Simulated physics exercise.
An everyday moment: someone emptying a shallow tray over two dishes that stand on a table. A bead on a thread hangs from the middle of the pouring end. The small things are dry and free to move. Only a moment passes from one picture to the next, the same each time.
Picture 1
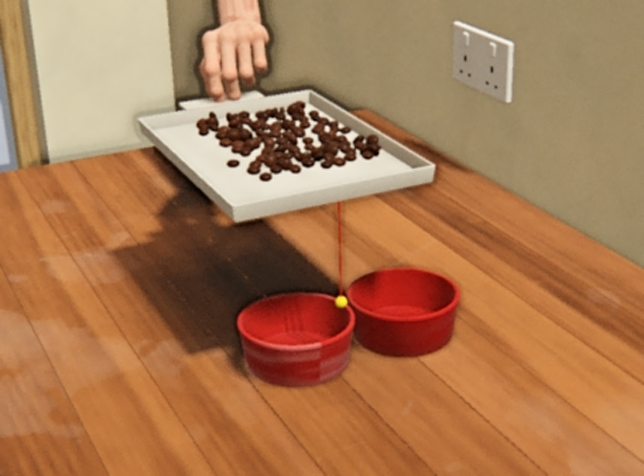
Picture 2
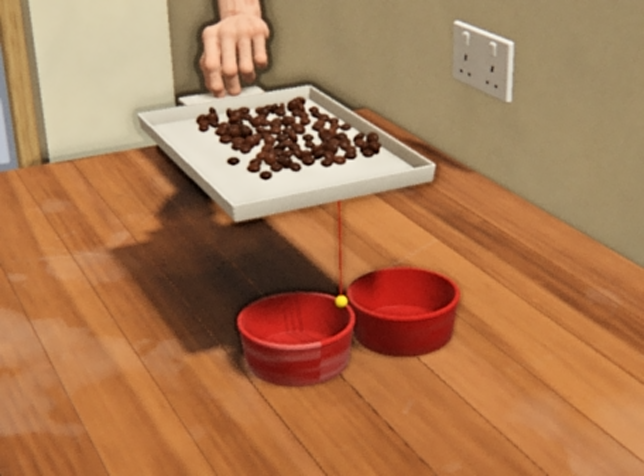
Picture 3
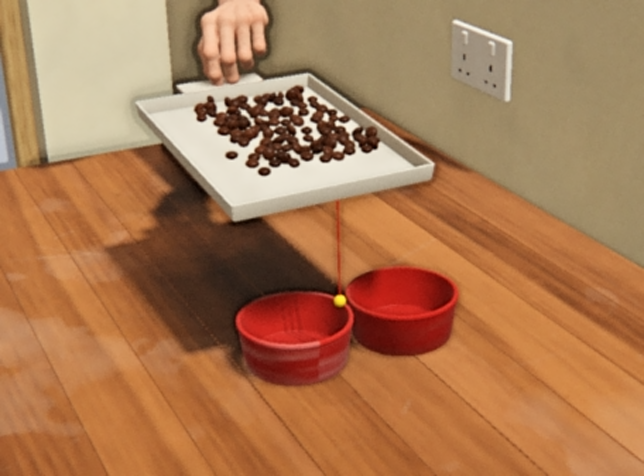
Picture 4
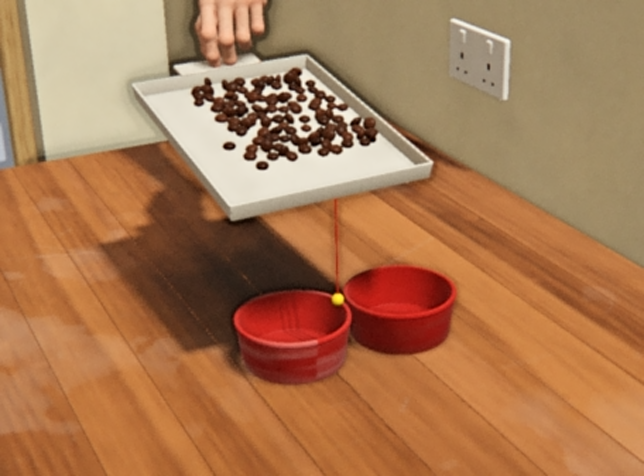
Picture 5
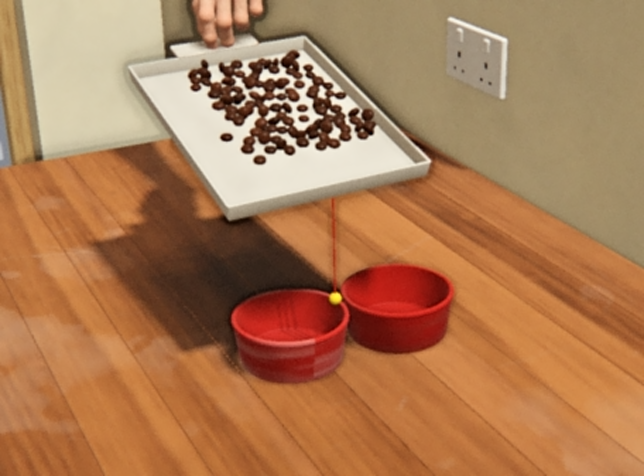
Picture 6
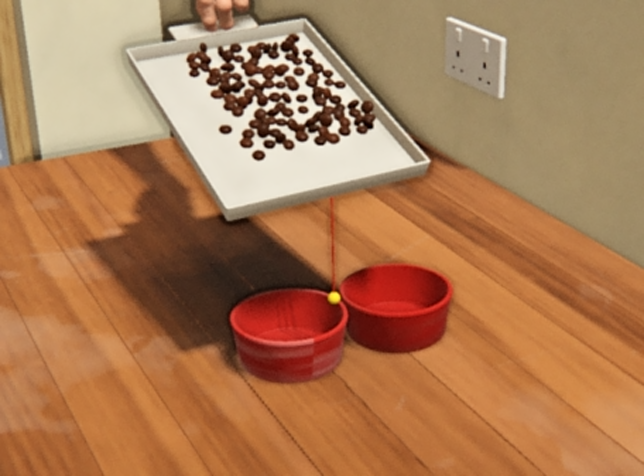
A hand raised the back of a shallow white tray of small brown pieces, slowly steepening it above two red dishes on a wooden table, while a yellow bead hung by a thread from its front edge.
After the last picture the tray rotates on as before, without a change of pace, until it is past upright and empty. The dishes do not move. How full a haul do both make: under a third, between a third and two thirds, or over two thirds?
In the dishes lies less than a third of it.
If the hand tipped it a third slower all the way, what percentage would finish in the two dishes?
Some 10 per cent.
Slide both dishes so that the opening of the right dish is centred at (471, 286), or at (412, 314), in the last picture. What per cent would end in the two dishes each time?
Roughly 20 per cent, and 80 per cent.
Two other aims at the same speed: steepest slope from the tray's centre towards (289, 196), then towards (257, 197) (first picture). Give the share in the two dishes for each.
In turn 20 and 40 in a hundred.
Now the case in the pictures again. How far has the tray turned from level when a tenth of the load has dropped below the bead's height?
Near 70 degrees.
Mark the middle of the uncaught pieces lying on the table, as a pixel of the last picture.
Roughly at (354, 402).
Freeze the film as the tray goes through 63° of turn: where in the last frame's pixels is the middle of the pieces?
Near (324, 178).
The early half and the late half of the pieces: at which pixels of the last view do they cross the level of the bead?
First near (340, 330), later near (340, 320).
Shortly afterwards, tray tipped steeply; the bulk on the tray; only a few outside both; a little in the air.
Next, tray tipped past a quarter turn; near a quarter on the tray; near two thirds outside both; a little in the air.
Some moments later, tray tipped past a quarter turn; only a few in the left dish; all but a few outside both.
In the end, tray tipped past a quarter turn; only a few in the left dish; none at all in the right dish; all but a few outside both.
